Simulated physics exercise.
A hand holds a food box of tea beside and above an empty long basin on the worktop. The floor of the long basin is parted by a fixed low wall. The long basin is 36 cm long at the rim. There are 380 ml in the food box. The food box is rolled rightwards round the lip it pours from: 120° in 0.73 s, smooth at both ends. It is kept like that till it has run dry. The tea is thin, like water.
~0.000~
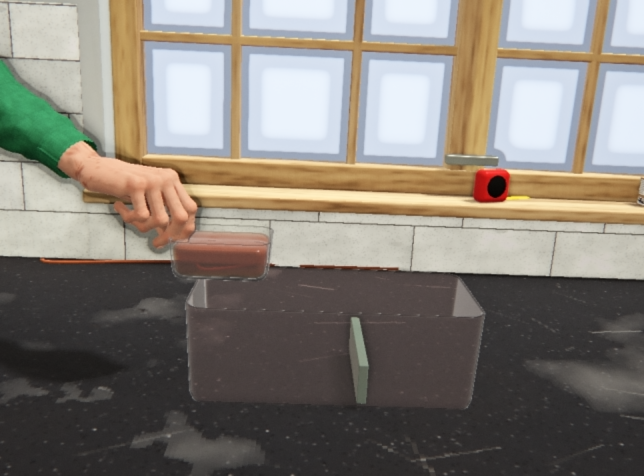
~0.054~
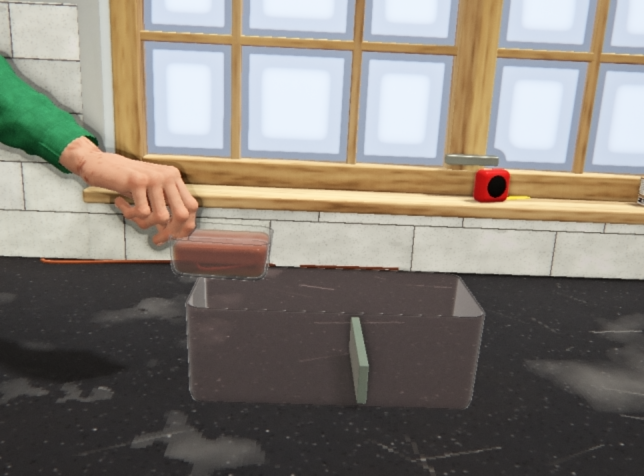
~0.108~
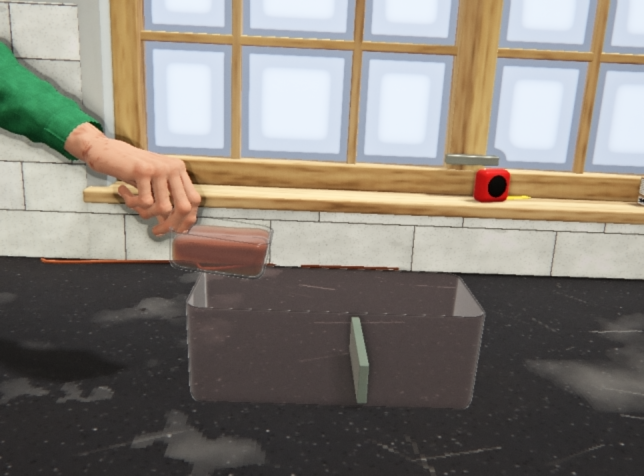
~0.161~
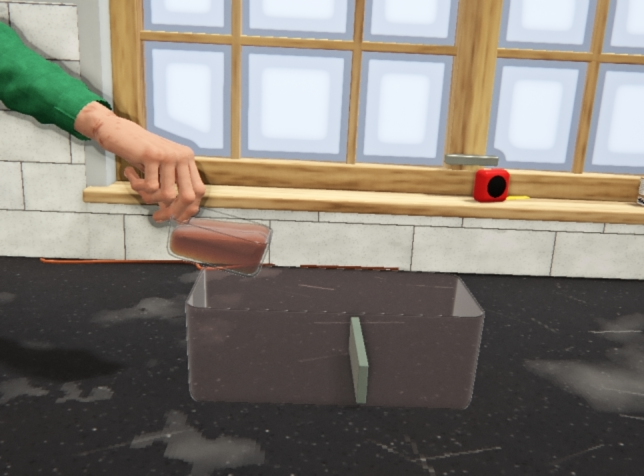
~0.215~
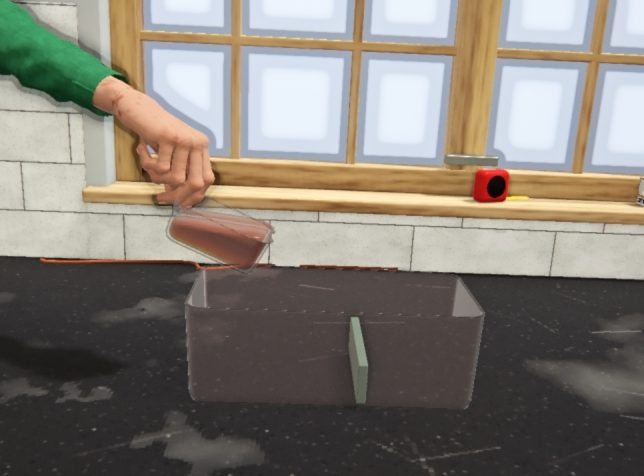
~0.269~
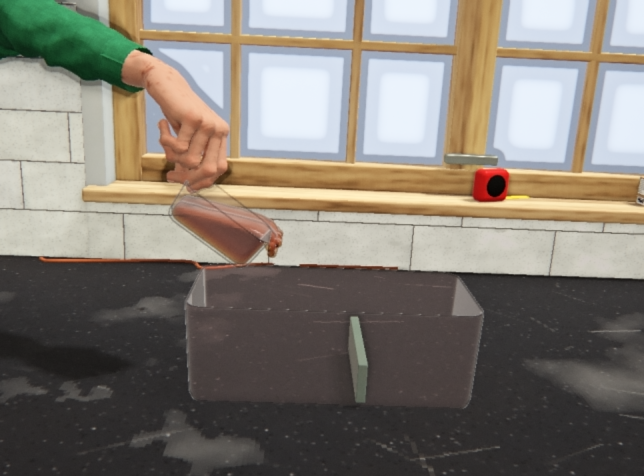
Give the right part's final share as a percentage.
About 6 per cent.
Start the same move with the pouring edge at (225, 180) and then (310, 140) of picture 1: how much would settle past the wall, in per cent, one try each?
First 5, then 80 per cent.
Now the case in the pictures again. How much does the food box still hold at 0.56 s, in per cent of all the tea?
Near 5 in a hundred.
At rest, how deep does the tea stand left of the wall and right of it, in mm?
Left about 10 mm, right about 0 mm.
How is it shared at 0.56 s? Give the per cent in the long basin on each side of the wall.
Left about 60, right about 0.
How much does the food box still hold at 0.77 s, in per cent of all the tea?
About 0 per cent.
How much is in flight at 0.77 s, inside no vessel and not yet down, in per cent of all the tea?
Some 1 per cent.
By 0.56 s the tilt is 104° and 5 per cent is still to pour, 59 is left of the wall and 0 right of it.
By 0.77 s the tilt is 120° and 0 per cent is still to pour, 94 is left of the wall and 5 right of it.
By 0.99 s the tilt is 120° and 0 per cent is still to pour, 92 is left of the wall and 6 right of it.
By 1.23 s the tilt is 120° and 0 per cent is still to pour, 92 is left of the wall and 6 right of it.
At rest 92 per cent lies left of the wall, 6 right of it and 2 outside.
